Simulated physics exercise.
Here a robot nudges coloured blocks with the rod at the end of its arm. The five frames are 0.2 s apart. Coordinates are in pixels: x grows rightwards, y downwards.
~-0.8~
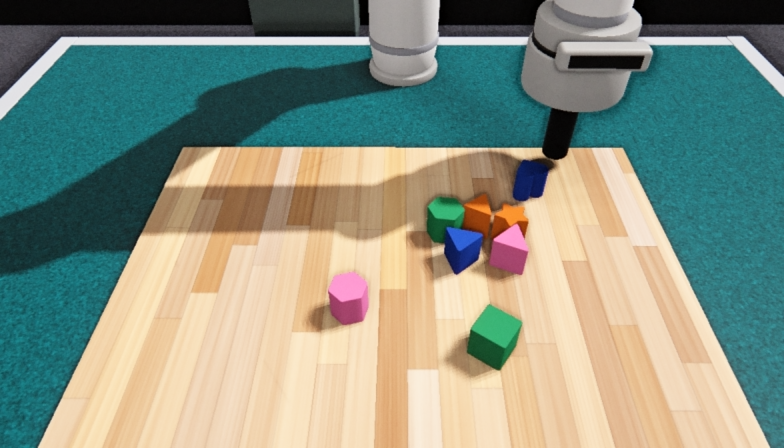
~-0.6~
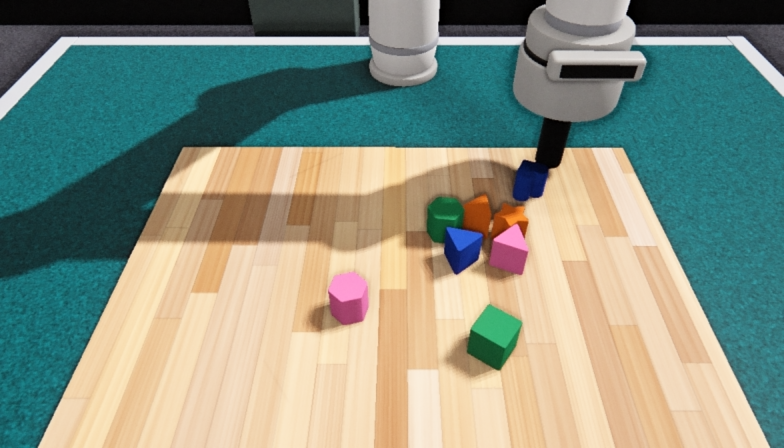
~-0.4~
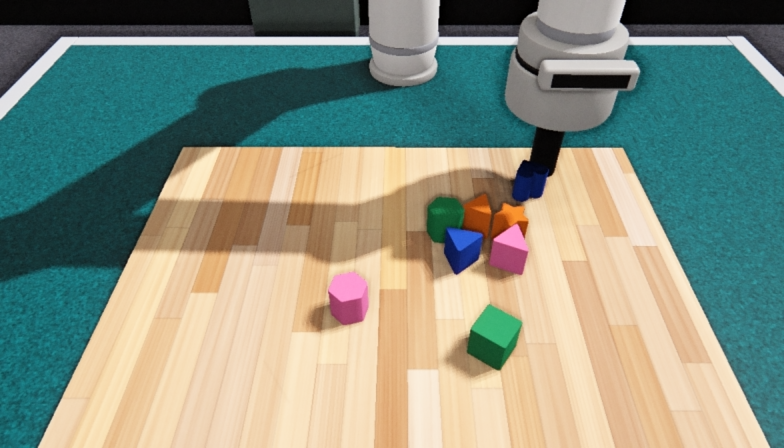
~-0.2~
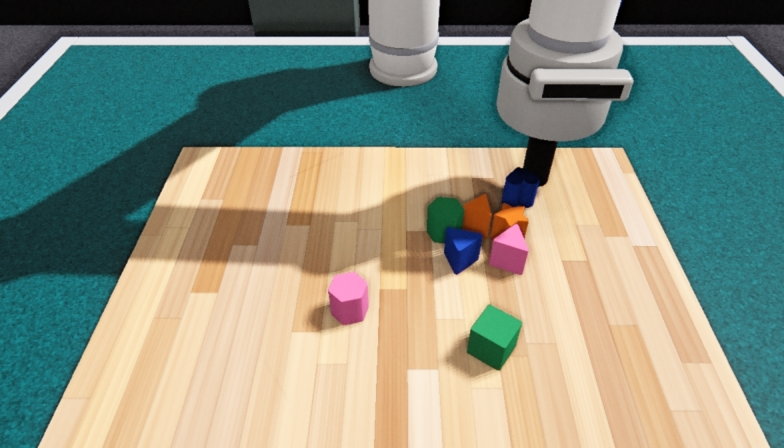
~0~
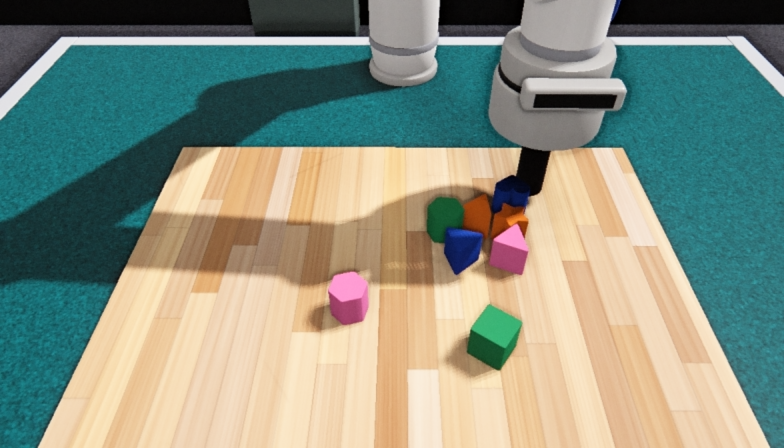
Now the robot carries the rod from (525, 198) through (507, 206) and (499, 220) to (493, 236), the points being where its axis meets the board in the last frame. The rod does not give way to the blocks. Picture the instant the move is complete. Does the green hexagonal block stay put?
No, it doesn't check out.
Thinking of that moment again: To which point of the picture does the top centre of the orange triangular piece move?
That would be at about pixel (452, 222).
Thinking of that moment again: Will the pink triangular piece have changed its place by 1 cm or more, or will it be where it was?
It's moved.
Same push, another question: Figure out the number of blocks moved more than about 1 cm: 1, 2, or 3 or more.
That's three or more.
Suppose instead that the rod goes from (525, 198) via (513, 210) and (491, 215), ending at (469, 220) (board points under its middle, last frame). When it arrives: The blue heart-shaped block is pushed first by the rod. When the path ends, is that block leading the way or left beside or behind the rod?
Ahead to the end.
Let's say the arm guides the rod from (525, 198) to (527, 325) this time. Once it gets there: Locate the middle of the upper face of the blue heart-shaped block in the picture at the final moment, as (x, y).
(502, 194)
The first path, step by step. Halfway along, rod (503, 204); green hexagonal block (444, 209), turned 15° clockwise; orange triangular piece (470, 209), turned 60° anticlockwise; blue heart-shaped block (482, 197), turned 20° clockwise.
At the end, rod (495, 227); green hexagonal block (426, 215), turned 40° clockwise; orange triangular piece (452, 222), turned 40° anticlockwise; orange star block (516, 228), turned 50° anticlockwise; blue heart-shaped block (469, 213), turned 40° clockwise; pink triangular piece (522, 247), turned 40° clockwise.
